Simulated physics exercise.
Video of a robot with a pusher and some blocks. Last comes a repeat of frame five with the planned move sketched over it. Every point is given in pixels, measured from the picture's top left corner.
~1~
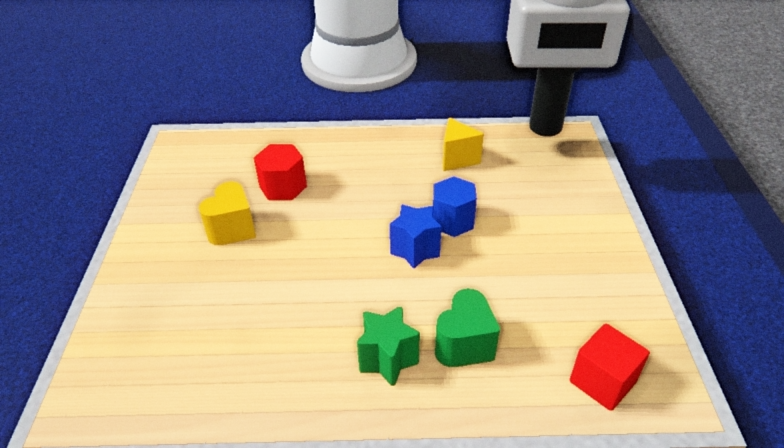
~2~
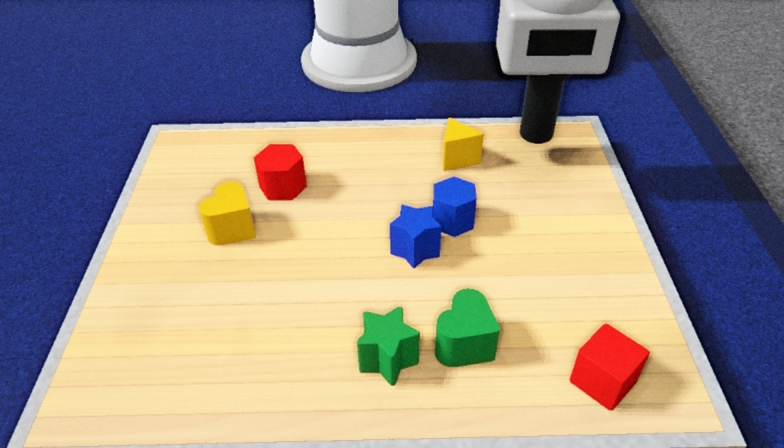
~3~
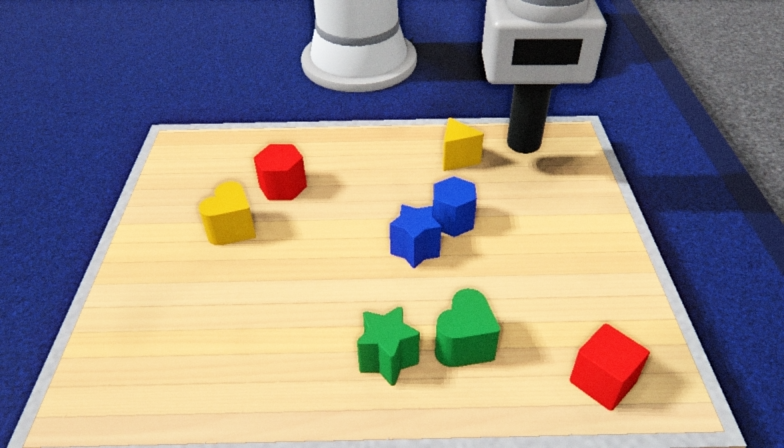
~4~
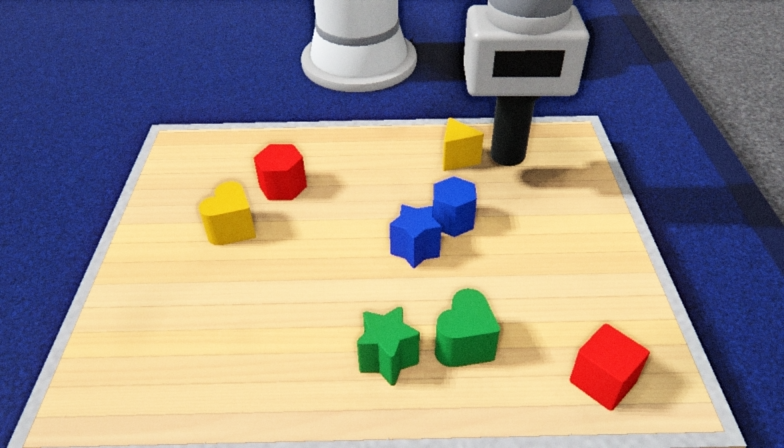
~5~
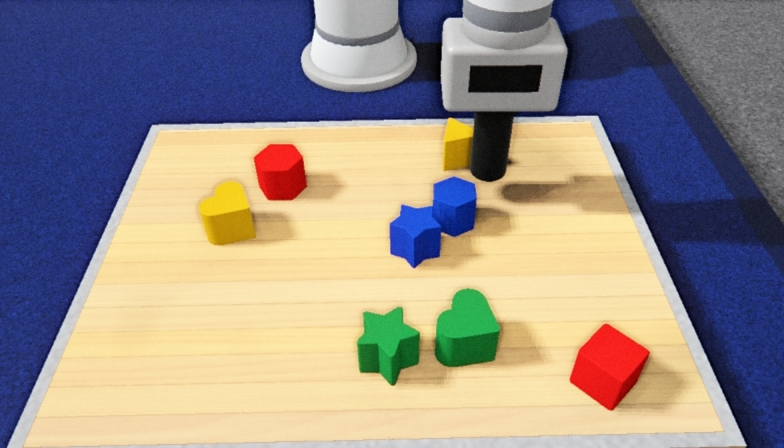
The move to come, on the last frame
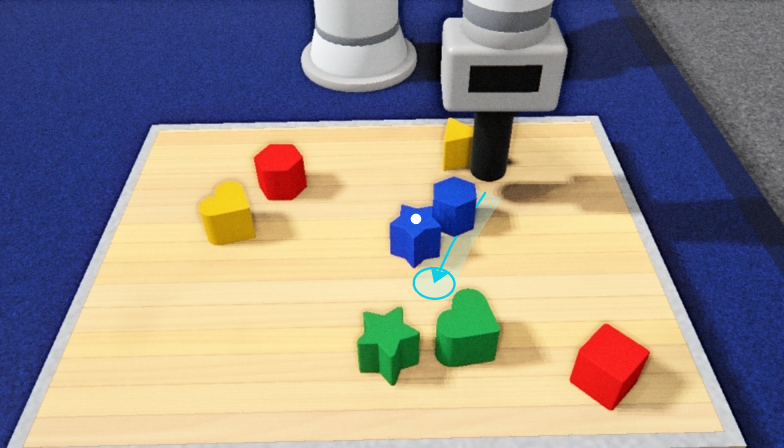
The footage shows a robot's black pusher moving down and left from the upper right of a wooden board, passing in front of a yellow triangular block toward the viewer, while the red, blue, green and yellow blocks stay still.
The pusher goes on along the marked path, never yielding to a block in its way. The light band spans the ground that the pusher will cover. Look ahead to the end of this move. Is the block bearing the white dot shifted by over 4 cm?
Final answer: Yes.
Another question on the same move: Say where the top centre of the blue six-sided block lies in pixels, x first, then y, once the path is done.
I'd expect the centre of its top face to be at (406, 219).
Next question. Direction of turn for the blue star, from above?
It goes anticlockwise.
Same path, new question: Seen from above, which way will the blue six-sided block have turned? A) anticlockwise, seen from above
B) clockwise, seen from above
That would be B.
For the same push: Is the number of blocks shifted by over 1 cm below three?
The answer is yes.
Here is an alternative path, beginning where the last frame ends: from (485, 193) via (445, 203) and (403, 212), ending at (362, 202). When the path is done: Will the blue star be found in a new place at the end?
Yes - that is the case.
Drawn move, from (485, 193) through (458, 234) to (434, 283); the dot is on the blue star.
On the path given first. One third of the way, pusher at (469, 199); blue star at (405, 223), turned 20° anticlockwise; blue six-sided block at (435, 201), turned 35° clockwise.
Two thirds of the way, pusher at (451, 228); blue star at (375, 235), turned 30° anticlockwise; blue six-sided block at (409, 217), turned 70° clockwise.
At the end, pusher at (435, 262); blue star at (370, 237), turned 25° anticlockwise; blue six-sided block at (406, 219), turned 80° clockwise; green heart-shaped block still.
